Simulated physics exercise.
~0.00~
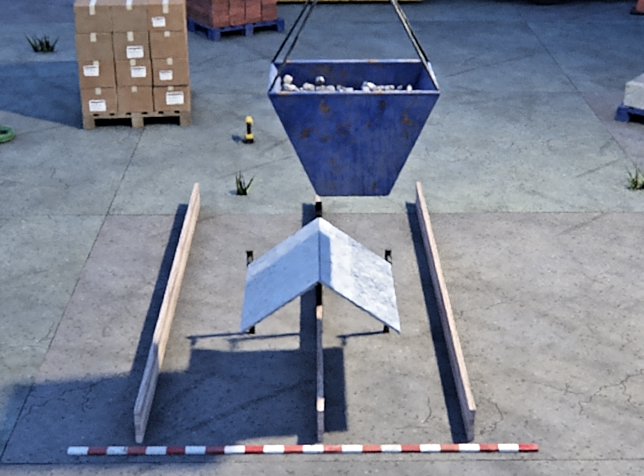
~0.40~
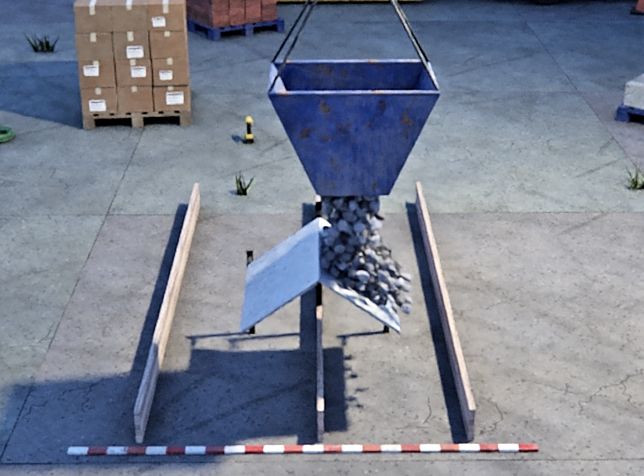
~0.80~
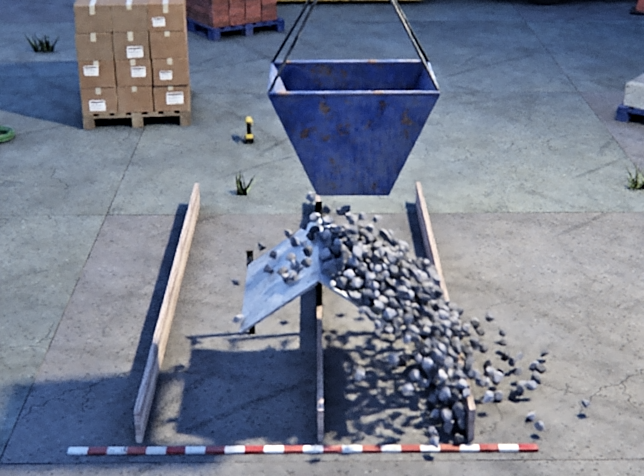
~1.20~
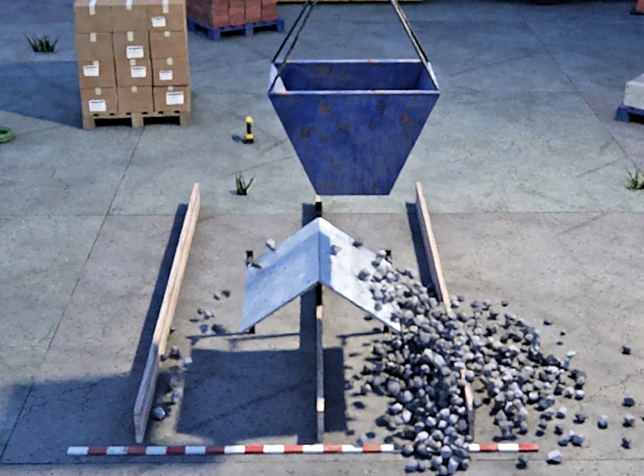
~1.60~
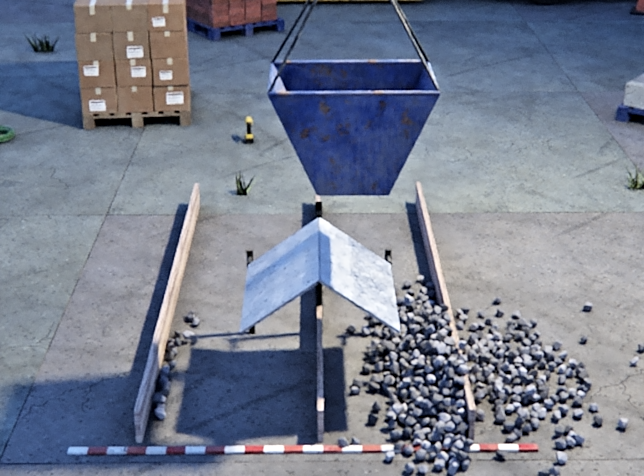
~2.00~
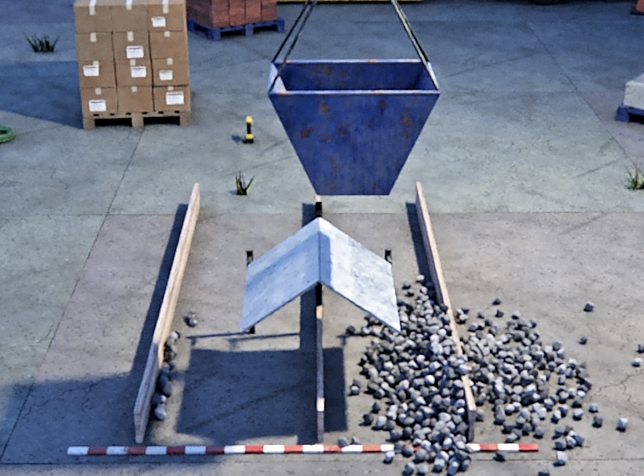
A rusty blue hopper of grey stones hangs from dark cables above a concrete yard, seen from above and in front in sunlight. Below it, two pale metal slopes form a peak between three upright boards, with a red and white striped staff lying in front and stacked boxes on a pallet at the back left. The stones drop from the hopper's bottom, land mainly on the right slope and pour down it, while a few tumble left. Many spill past the right-hand board. Most settle in the right bay, with a sizeable scatter beyond it and a few in the left bay.
